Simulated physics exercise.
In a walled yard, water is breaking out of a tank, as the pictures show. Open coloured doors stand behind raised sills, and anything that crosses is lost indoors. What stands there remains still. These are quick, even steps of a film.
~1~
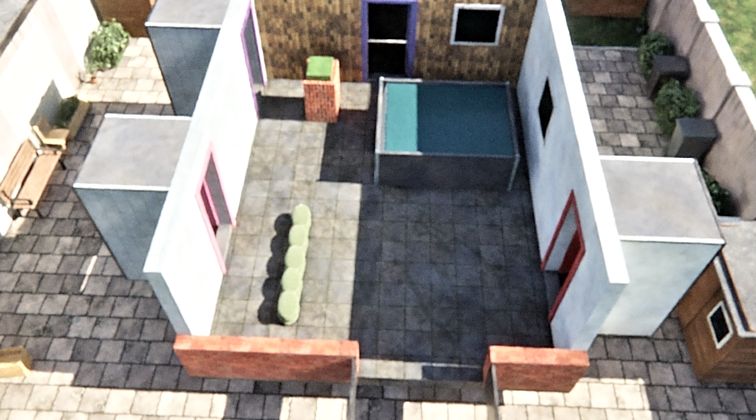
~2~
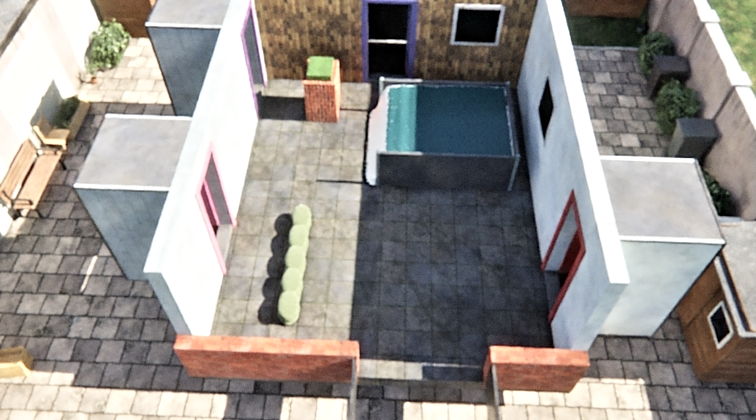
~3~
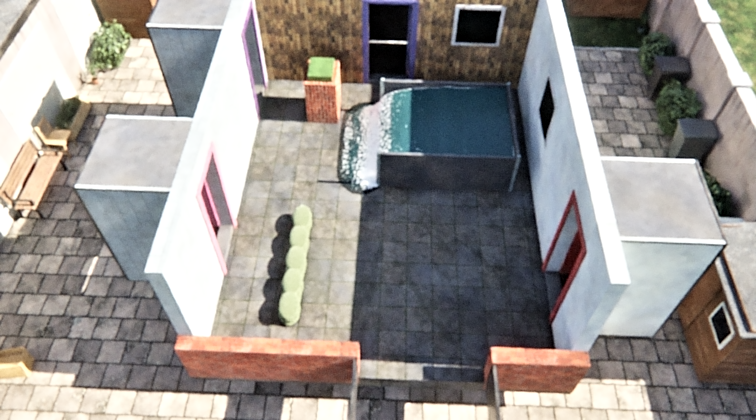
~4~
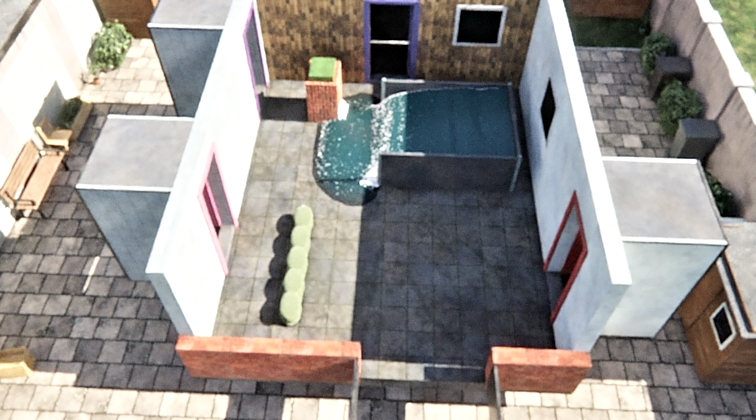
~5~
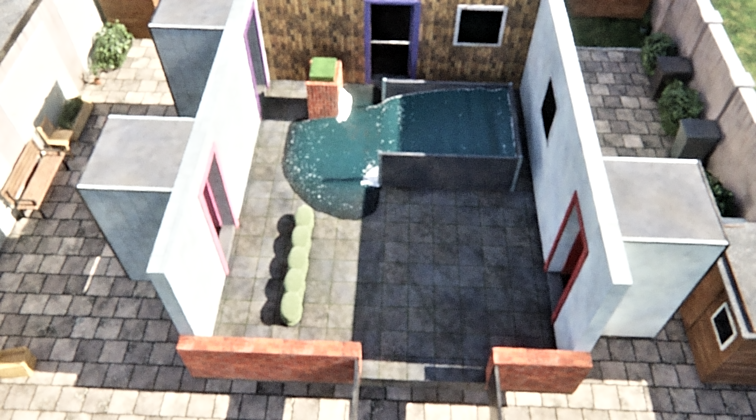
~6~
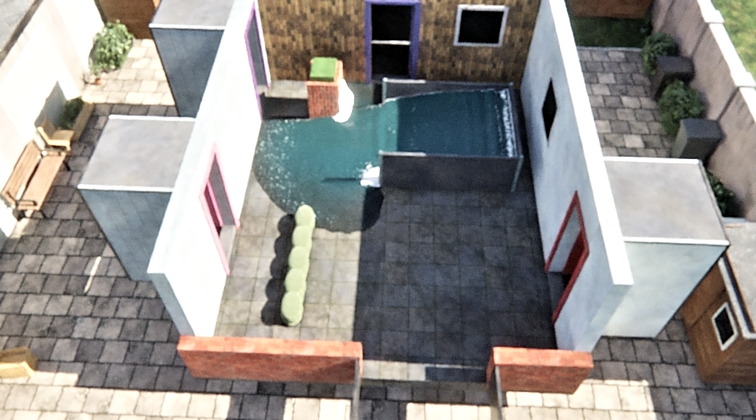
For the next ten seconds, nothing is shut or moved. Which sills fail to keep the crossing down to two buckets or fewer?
Outcome: I expect the pink door to see over two buckets. I expect the red door to see over two buckets. I expect the blue door to see over two buckets. I expect the purple door to see over two buckets.
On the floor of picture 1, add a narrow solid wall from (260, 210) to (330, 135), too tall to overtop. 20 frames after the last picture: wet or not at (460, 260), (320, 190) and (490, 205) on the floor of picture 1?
Results in order: Bone-dry / swamped / bone-dry.
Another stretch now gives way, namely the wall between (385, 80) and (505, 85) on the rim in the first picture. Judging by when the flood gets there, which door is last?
The pink-painted one.
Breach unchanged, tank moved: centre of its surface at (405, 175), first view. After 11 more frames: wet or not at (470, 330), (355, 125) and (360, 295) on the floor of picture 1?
Readings in order: No flood; no flood; flood.
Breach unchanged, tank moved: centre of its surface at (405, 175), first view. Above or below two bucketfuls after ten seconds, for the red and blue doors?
I'd say the red door runs past the limit and the blue door remains below.
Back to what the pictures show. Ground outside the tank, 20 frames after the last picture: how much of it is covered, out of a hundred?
Around 60 percent of it.
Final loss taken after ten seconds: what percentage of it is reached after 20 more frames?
Around 15 percent.
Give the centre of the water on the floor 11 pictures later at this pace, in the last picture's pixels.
That puts it at around (353, 154).
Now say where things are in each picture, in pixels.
In the first frame, the tank at (445, 119) is whole and still.
In the second frame, water pours out at (381, 137) and has run to a hidden place.
In the third frame, water pours out at (381, 139) and has run to (361, 105).
In the fourth frame, water pours out at (383, 140) and has run to (346, 99).
In the fifth frame, the front is at (293, 182), out from the gap at (383, 140).
In the sixth frame, water pours out at (384, 141) and has run to (255, 161).
A moment on, water covers 30 % of the floor; the pink door wet at the sill, nothing in, the red door not reached, the blue door wet at the sill, nothing in, the purple door under two buckets in.
Next, water covers 50 % of the floor; the pink door under two buckets in, the red door not reached, the blue door under two buckets in, the purple door under two buckets in.
Then, water covers 60 % of the floor; the pink door over two buckets in, the red door not reached, the blue door over two buckets in, the purple door over two buckets in.
Later, water covers 95 % of the floor; the pink door over two buckets in, the red door over two buckets in, the blue door over two buckets in, the purple door far over two buckets in.
In the end, water covers 95 % of the floor; the pink door far over two buckets in, the red door far over two buckets in, the blue door over two buckets in, the purple door far over two buckets in.
